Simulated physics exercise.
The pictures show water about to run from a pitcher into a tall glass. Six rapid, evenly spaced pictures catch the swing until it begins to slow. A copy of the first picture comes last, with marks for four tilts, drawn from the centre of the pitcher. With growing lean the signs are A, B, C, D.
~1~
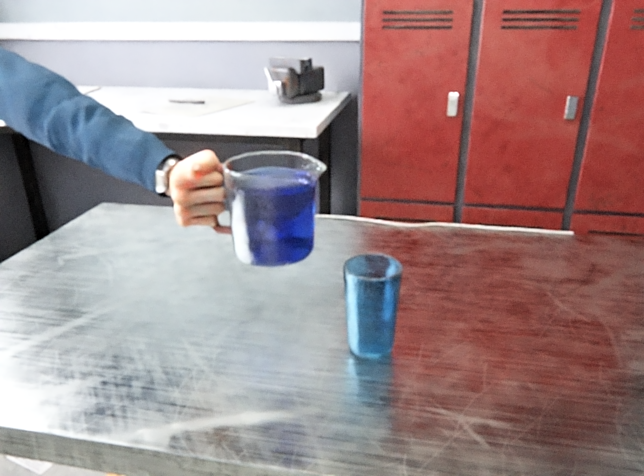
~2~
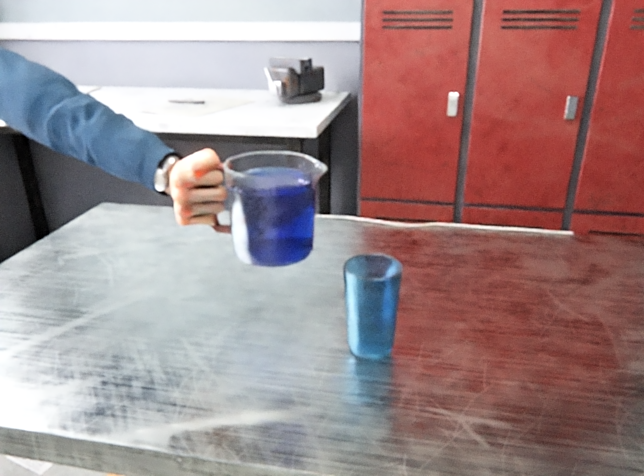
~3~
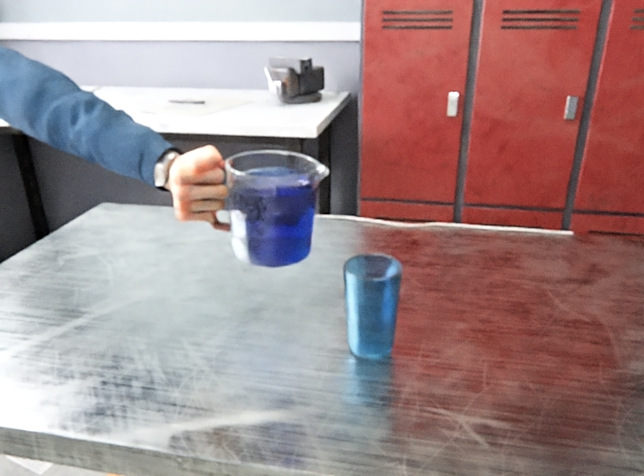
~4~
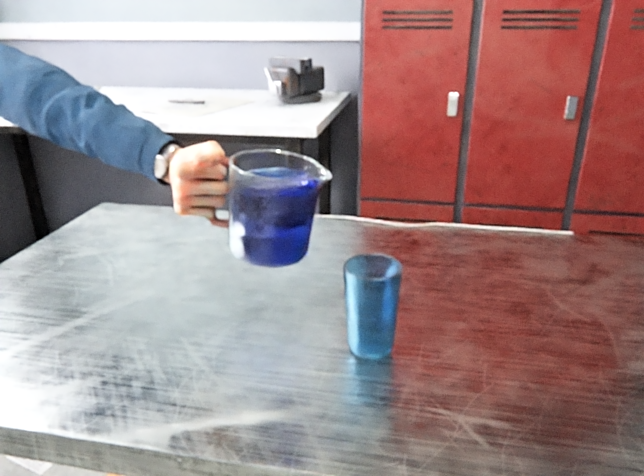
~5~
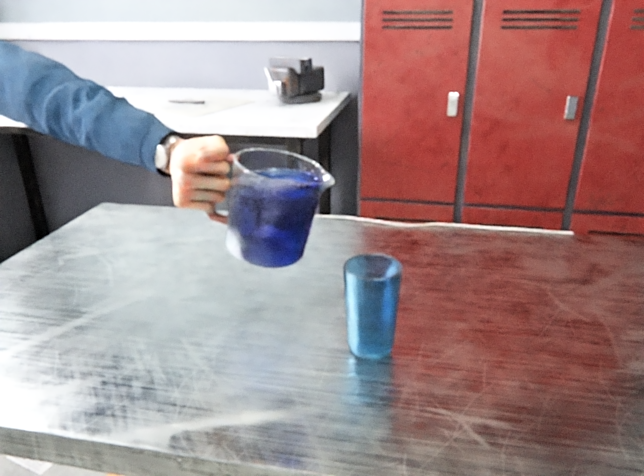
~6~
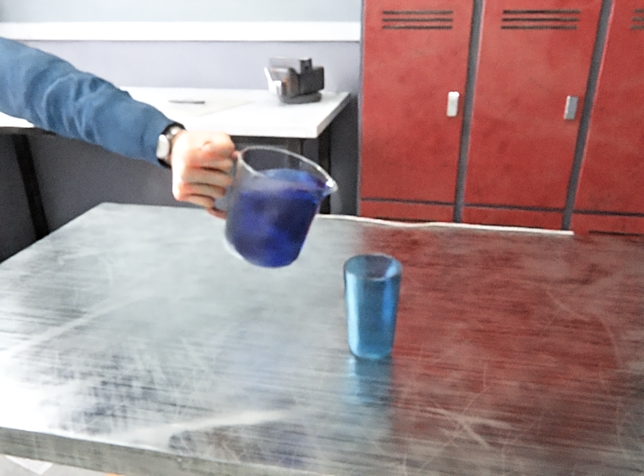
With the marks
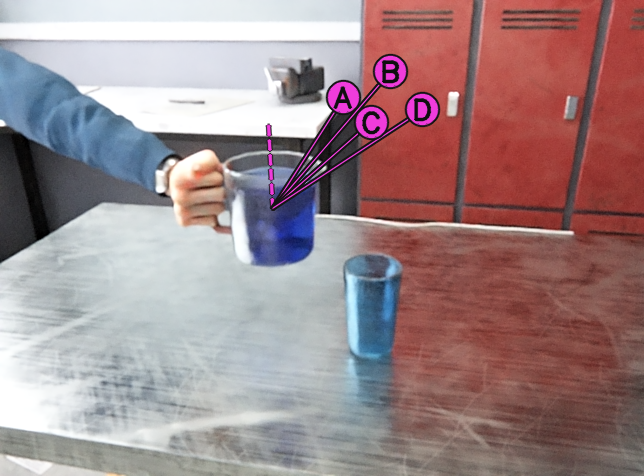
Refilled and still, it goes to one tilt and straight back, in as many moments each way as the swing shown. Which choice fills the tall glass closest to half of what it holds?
C beats the others.
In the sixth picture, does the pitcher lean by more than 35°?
No, it does not.
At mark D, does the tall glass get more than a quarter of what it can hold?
Yes, it does.
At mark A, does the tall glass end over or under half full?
Under.
On the marked copy, A at (334, 112); B at (379, 84); C at (358, 133); D at (408, 119).
If A is chosen, the tall glass ends with about 19 % of what it can hold.
If B is chosen, the tall glass ends with about 32 % of what it can hold.
If C is chosen, the tall glass ends with about 49 % of what it can hold.
If D is chosen, the tall glass ends with about 67 % of what it can hold.
